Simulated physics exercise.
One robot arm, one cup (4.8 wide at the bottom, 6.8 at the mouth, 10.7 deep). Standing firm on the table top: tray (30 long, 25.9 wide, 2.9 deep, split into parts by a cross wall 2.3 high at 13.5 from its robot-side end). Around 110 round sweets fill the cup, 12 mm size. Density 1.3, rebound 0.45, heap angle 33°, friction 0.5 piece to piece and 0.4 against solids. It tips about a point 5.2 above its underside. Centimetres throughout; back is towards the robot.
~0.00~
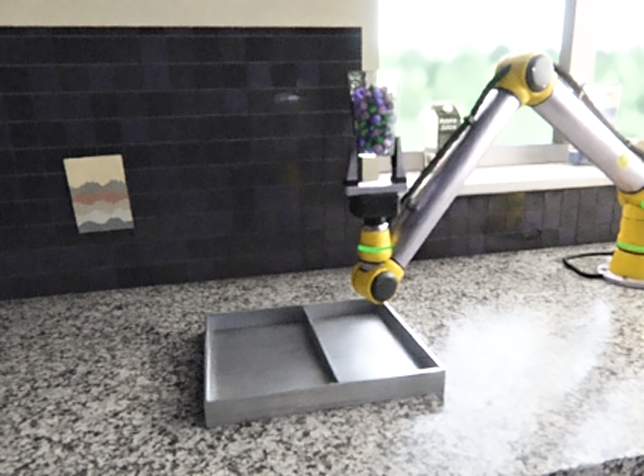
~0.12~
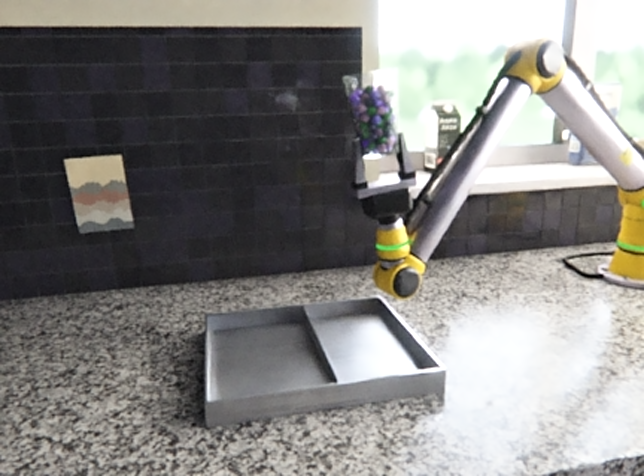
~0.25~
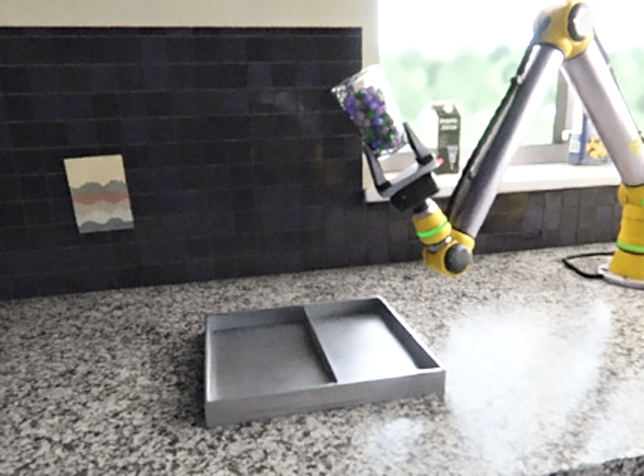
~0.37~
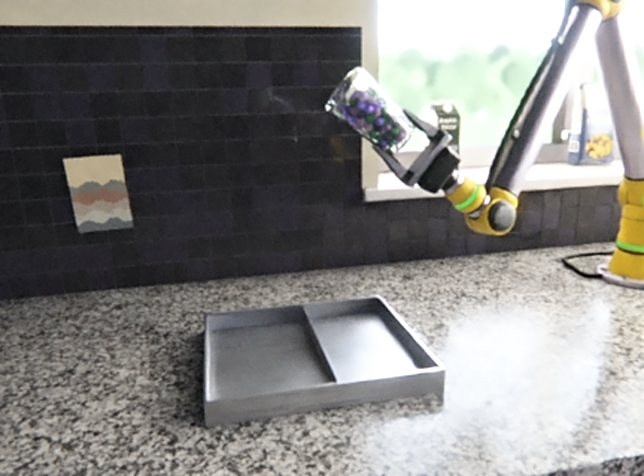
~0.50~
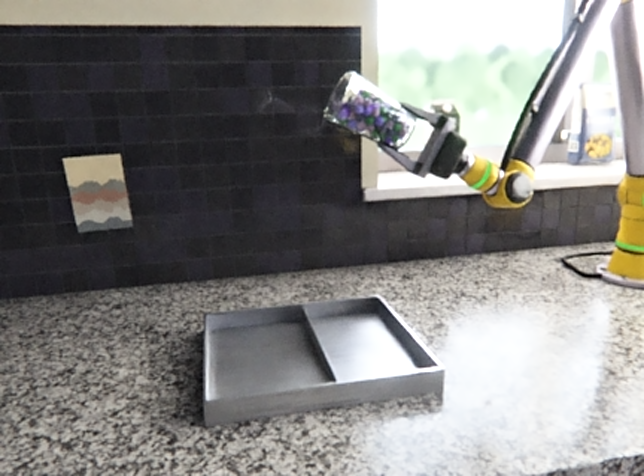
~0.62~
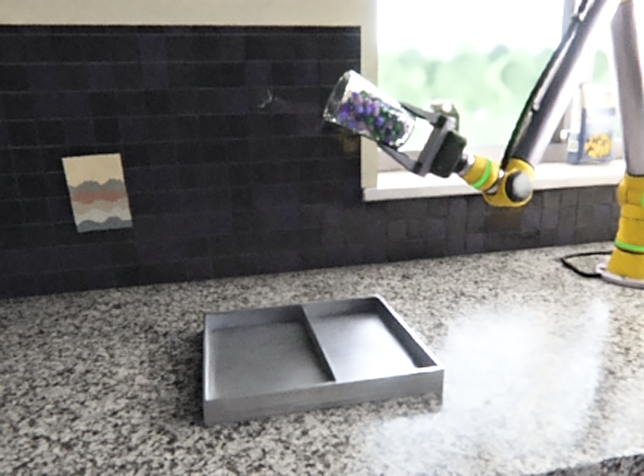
The video shows a yellow and silver robot arm holding a clear cup of purple and green round sweets above a divided gray tray on a speckled countertop, tilting it steadily to the left, then keeping it nearly still.
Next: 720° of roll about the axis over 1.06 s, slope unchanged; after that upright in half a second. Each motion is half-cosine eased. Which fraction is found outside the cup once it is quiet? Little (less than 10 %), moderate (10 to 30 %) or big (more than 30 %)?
Answer: Little; less than 10 % of the round sweets finish outside the cup.
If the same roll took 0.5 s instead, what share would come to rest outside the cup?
In that case some 0 per cent.
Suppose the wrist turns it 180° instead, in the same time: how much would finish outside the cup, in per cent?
In that case some 0 per cent.
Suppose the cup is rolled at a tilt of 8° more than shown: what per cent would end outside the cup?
In that case some 10 per cent.
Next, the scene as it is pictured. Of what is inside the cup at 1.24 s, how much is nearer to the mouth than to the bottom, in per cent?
Some 45 per cent.
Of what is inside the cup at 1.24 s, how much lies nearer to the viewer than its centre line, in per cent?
Roughly 50 per cent.
By 1.24 s, tipped 62°, highest piece 39 above the table; 113 in the cup, 1 in the far-side part.
By 1.87 s, tipped 43°, highest piece 38 above the table; 111 in the cup, 2 in the far-side part, 1 in flight or on a rim.
By 2.38 s, upright, highest piece 40 above the table; 111 in the cup, 3 in the far-side part.
By 3.08 s, upright, highest piece 40 above the table; 111 in the cup, 3 in the far-side part.
Final count, 111 in the cup, 3 in the far-side part. That is 3 % outside the cup.
